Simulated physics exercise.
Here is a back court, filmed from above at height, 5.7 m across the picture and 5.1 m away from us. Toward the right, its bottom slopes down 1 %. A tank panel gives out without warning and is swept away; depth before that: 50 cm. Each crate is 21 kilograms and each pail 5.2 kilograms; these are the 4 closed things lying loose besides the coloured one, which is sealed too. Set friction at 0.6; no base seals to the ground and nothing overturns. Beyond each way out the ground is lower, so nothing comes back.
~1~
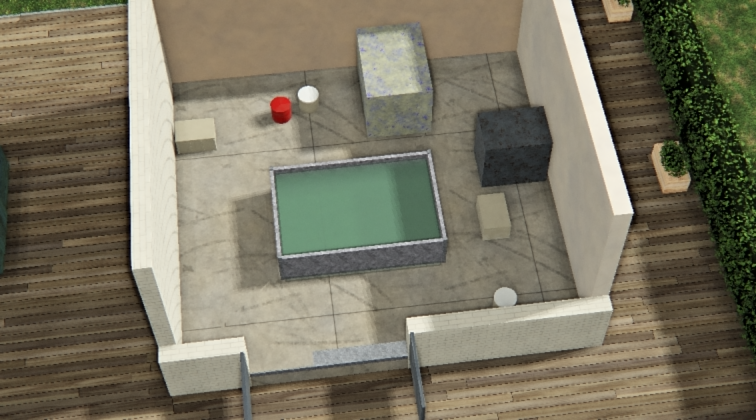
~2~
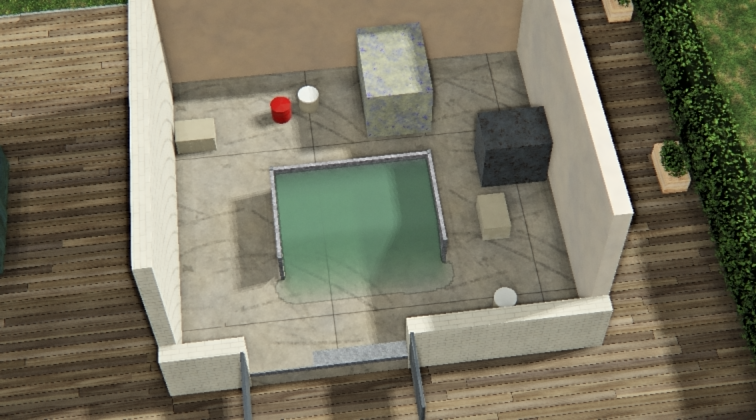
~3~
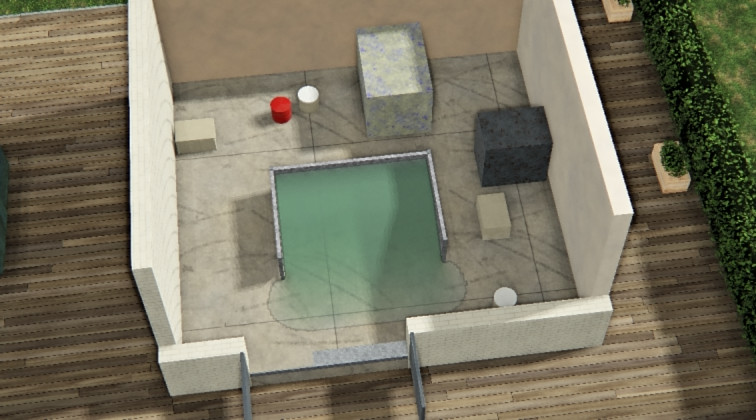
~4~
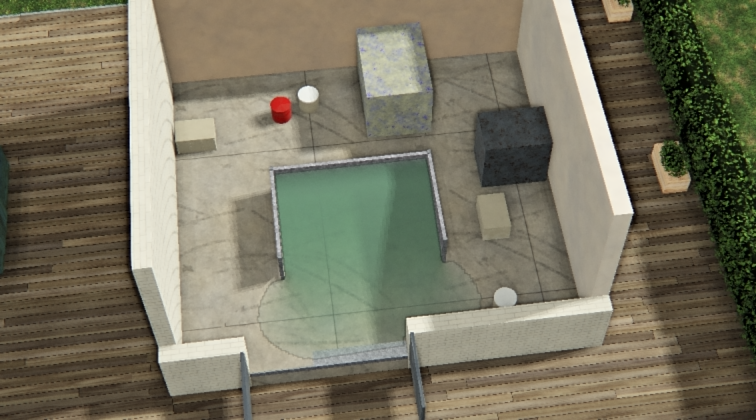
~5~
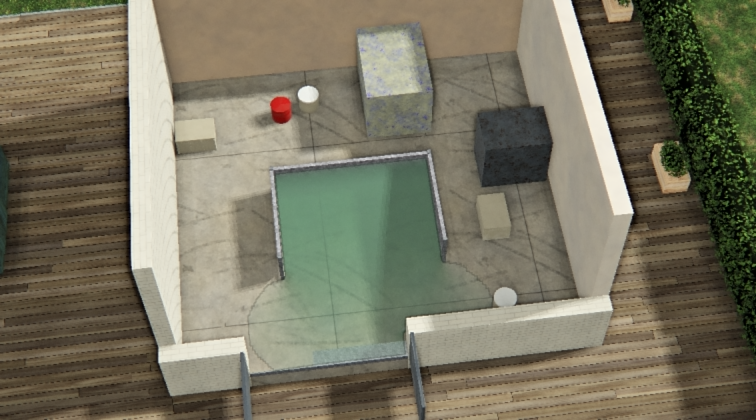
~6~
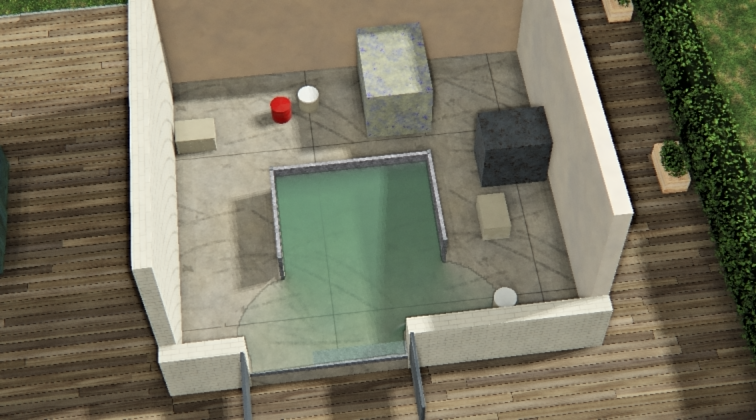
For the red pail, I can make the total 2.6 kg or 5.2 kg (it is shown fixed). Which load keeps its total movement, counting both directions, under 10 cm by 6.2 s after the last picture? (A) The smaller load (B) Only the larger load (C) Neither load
Answer: A.
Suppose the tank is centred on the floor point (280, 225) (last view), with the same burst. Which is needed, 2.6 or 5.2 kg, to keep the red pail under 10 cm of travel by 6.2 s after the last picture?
Well, in that case the lighter one is plenty.
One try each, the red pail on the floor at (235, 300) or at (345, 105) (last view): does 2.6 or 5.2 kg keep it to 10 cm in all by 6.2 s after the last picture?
In turn: The lighter suffices; the lighter suffices.
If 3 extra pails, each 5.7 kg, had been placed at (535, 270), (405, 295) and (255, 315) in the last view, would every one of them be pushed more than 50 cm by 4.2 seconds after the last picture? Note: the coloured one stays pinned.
In turn: More, over, short of it.
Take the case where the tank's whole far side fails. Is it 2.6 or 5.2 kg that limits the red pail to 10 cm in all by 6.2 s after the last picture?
Result: Neither option succeeds.
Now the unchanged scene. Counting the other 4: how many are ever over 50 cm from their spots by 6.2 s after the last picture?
I count 2.
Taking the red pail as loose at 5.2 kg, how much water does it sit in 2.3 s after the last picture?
About 0 cm.
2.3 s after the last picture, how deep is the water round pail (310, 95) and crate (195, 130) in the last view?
Close to 0 and 0 centimetres.
Then, 0.6 s after the last picture the red pail would be 0 cm from its start with 2.6 kg and 0 cm from its start with 5.2 kg; 0 cm of water round it then.
Then, 2.3 s after the last picture the red pail would be 0 cm from its start with 2.6 kg and 0 cm from its start with 5.2 kg; 0 cm of water round it then.
Then, 4.2 s after the last picture the red pail would be 0 cm from its start with 2.6 kg and 0 cm from its start with 5.2 kg; 0 cm of water round it then.
Then, 6.2 s after the last picture the red pail would be 0 cm from its start with 2.6 kg and 0 cm from its start with 5.2 kg; 0 cm of water round it then.
